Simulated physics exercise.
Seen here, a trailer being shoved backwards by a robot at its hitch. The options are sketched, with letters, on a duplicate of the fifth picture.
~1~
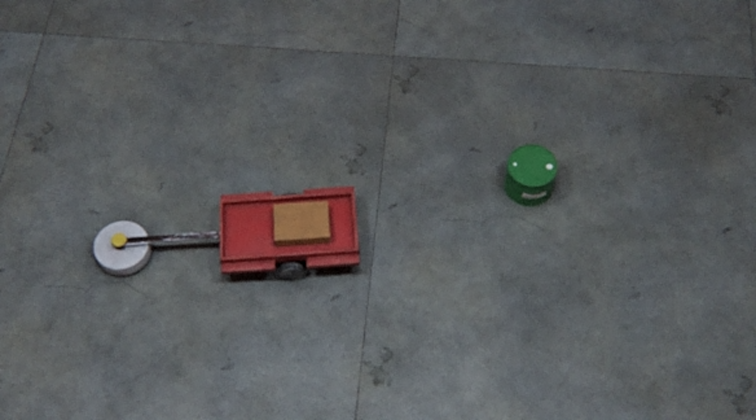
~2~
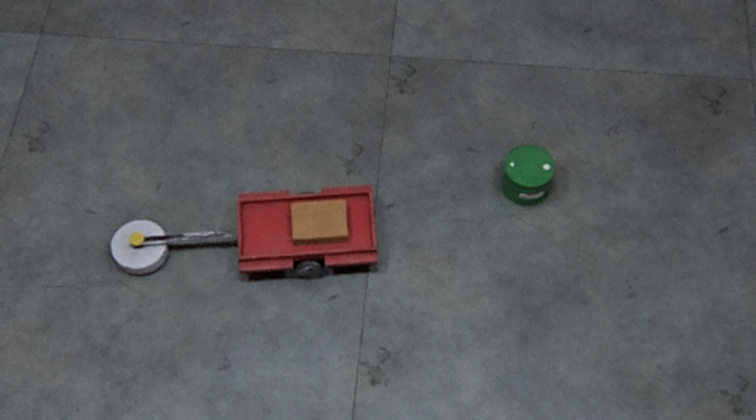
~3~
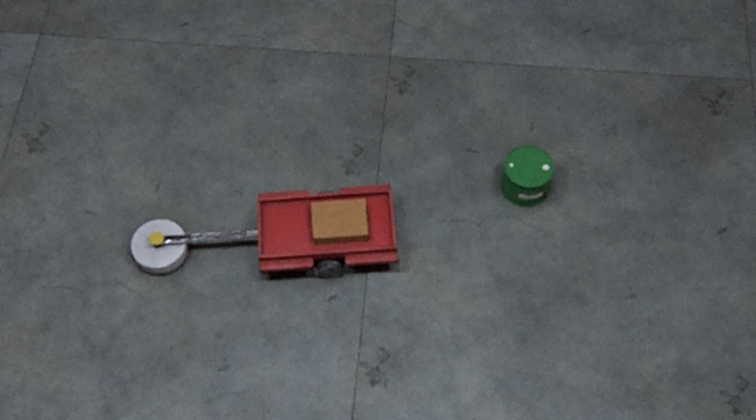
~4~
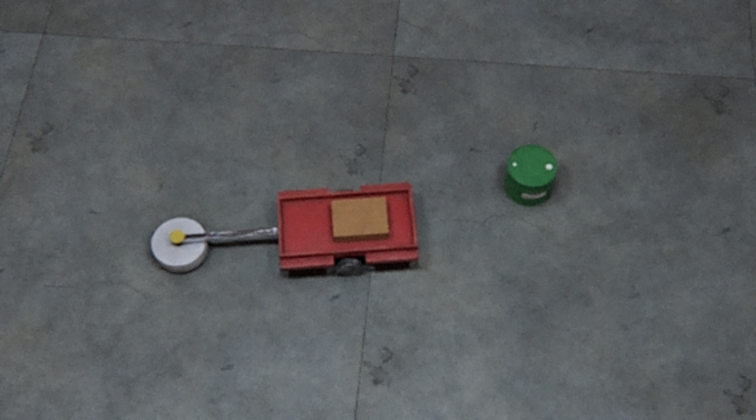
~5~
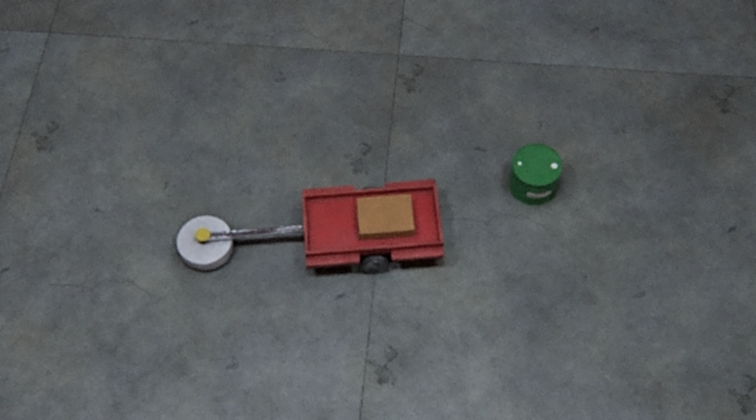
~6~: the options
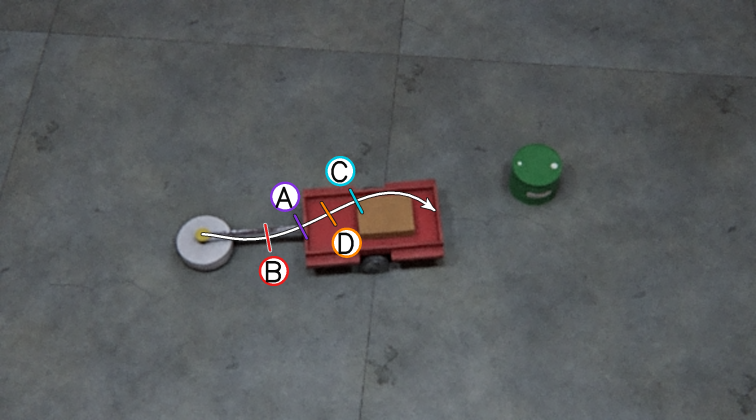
A red cart carrying a tan block sits left of centre on a grey tiled floor with dark scuffs, seen from above at a slant. A round white robot with a yellow knob joins the cart's left side by a thin metal bar, and a green tub stands to the right. The robot pushes the cart steadily rightward, narrowing the gap to the tub, while the view shifts very slightly.
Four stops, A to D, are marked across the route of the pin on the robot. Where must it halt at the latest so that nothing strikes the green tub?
All is well up to B.
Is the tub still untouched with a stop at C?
For that mark, no.
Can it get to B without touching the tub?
Yes.
On the marked copy, A at (301, 227); B at (268, 237); C at (356, 201); D at (328, 214); the route from (203, 234) via (322, 217) to (434, 210).
Taking B. A third of the way, robot (228, 245), cart (395, 219).
Two thirds of the way, robot (249, 247), cart (415, 217).
When it is over, robot (269, 245), cart (436, 214); nothing has been touched.
As for the rest, A is too far, the tub has been hit; C is too far, the tub has been hit; D is too far, the tub has been hit.
